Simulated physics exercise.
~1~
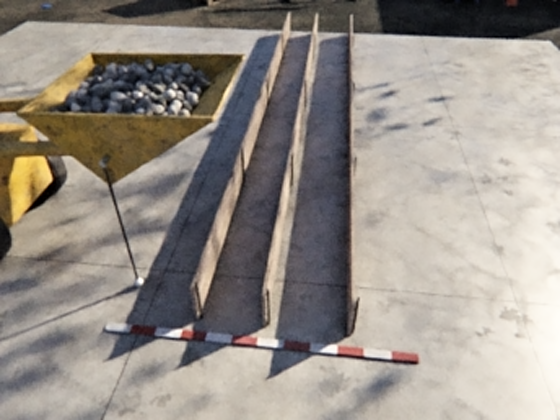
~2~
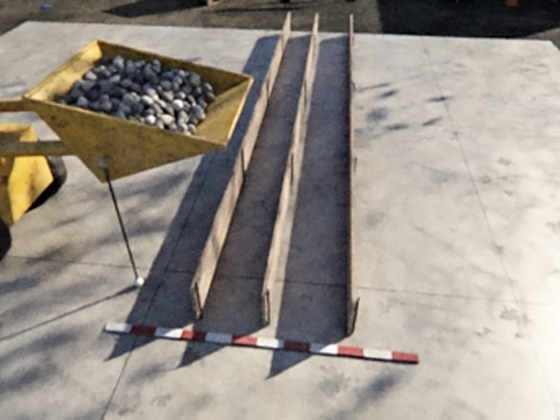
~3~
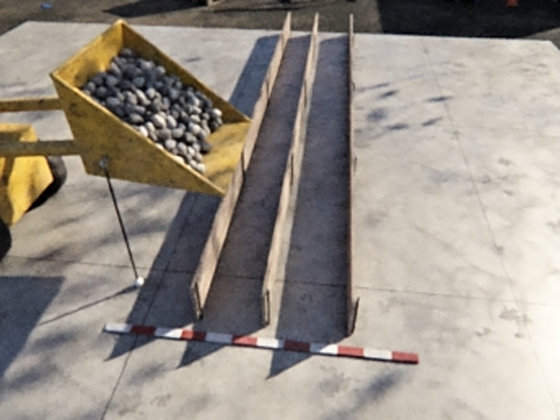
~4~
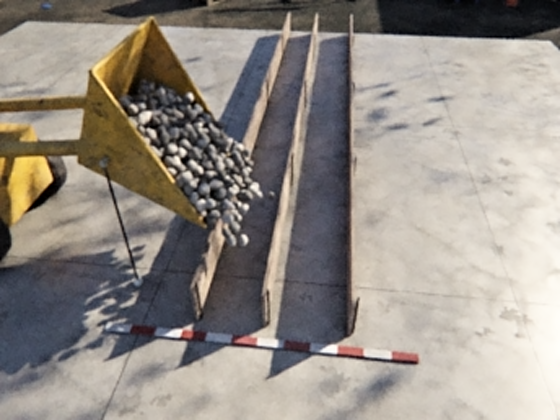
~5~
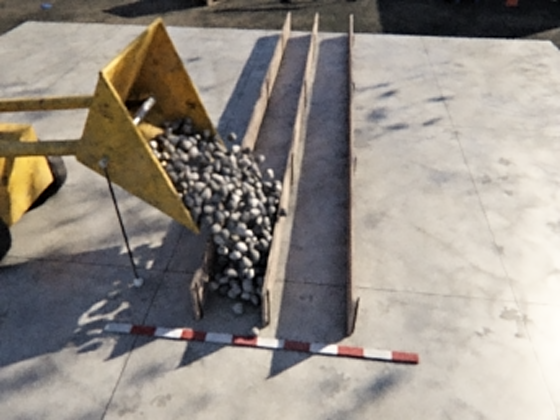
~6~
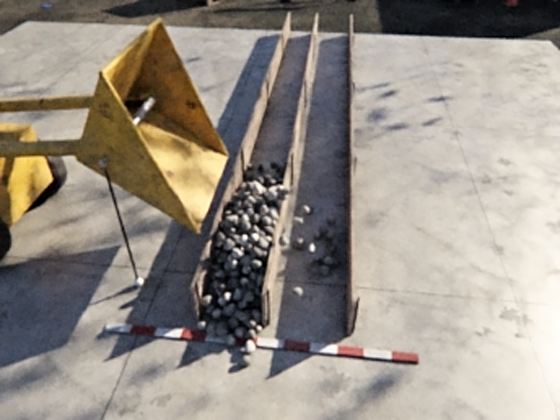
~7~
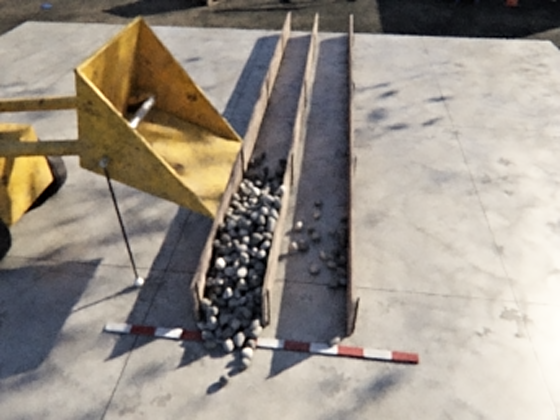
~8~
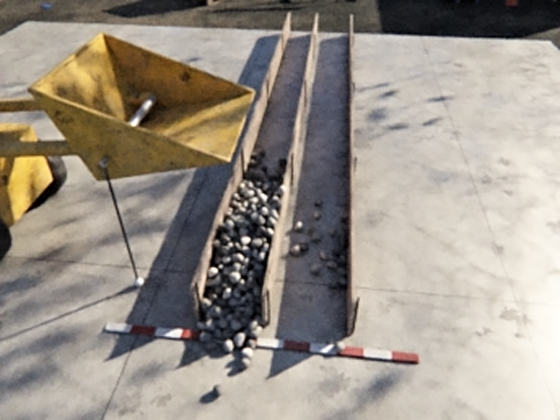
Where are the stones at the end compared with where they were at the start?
At the start the stones sit in the yellow bucket at the upper left. By the end they lie lower and further right on the concrete, mostly between the left and middle planks, with a few in the far bay.
